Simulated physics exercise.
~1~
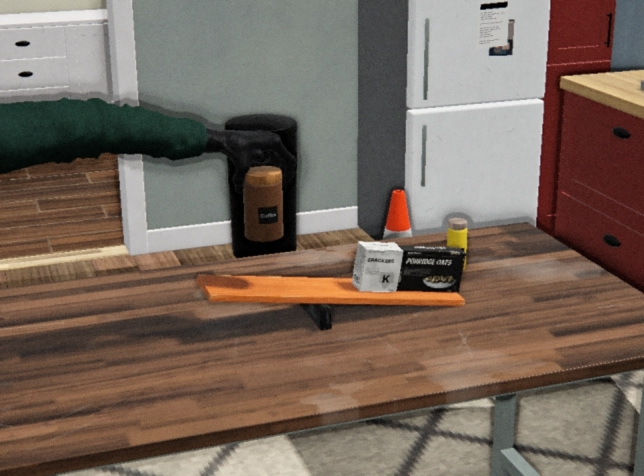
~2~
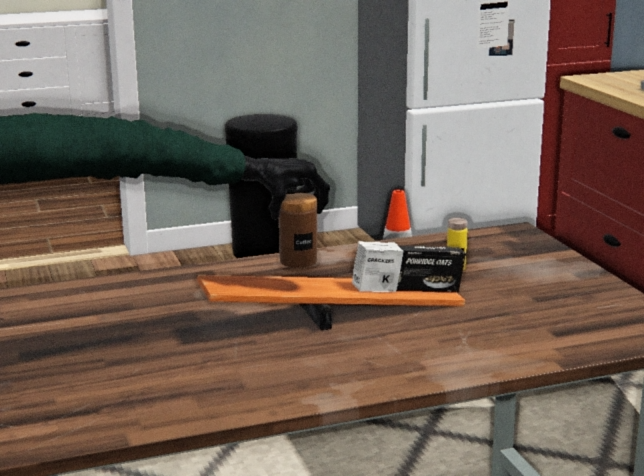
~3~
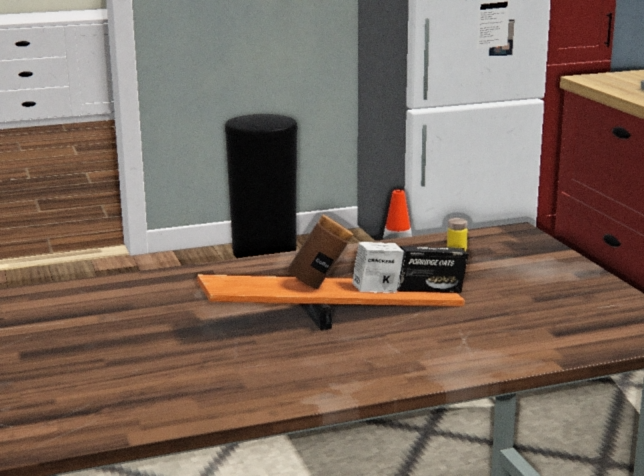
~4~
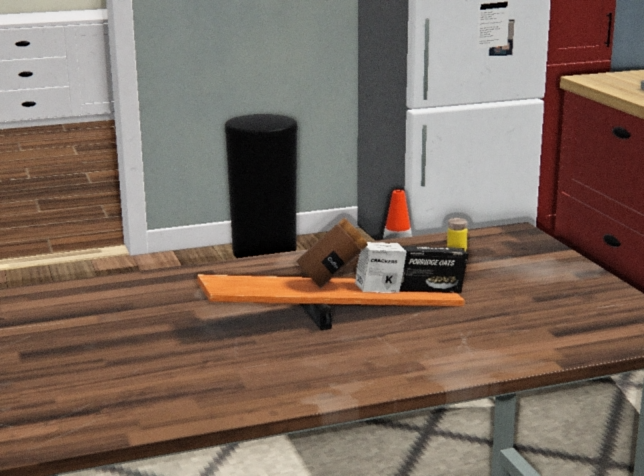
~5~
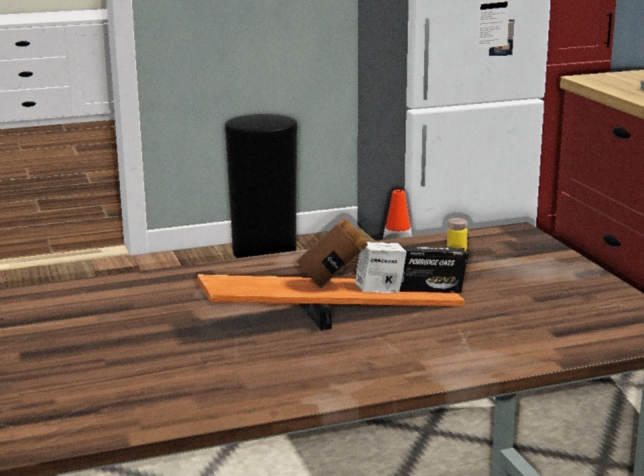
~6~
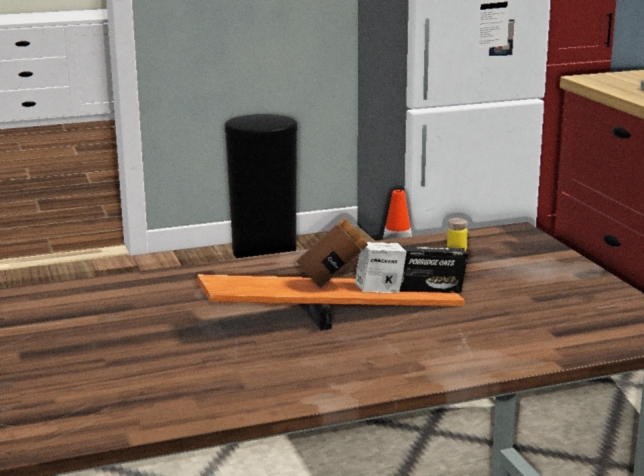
On a wooden kitchen table, a gloved hand in a green sleeve carries a brown jar rightward over a tilted orange plank holding white and black packets, then releases it. The jar tips over and rests leaning by the white packet, the plank's right end still low.
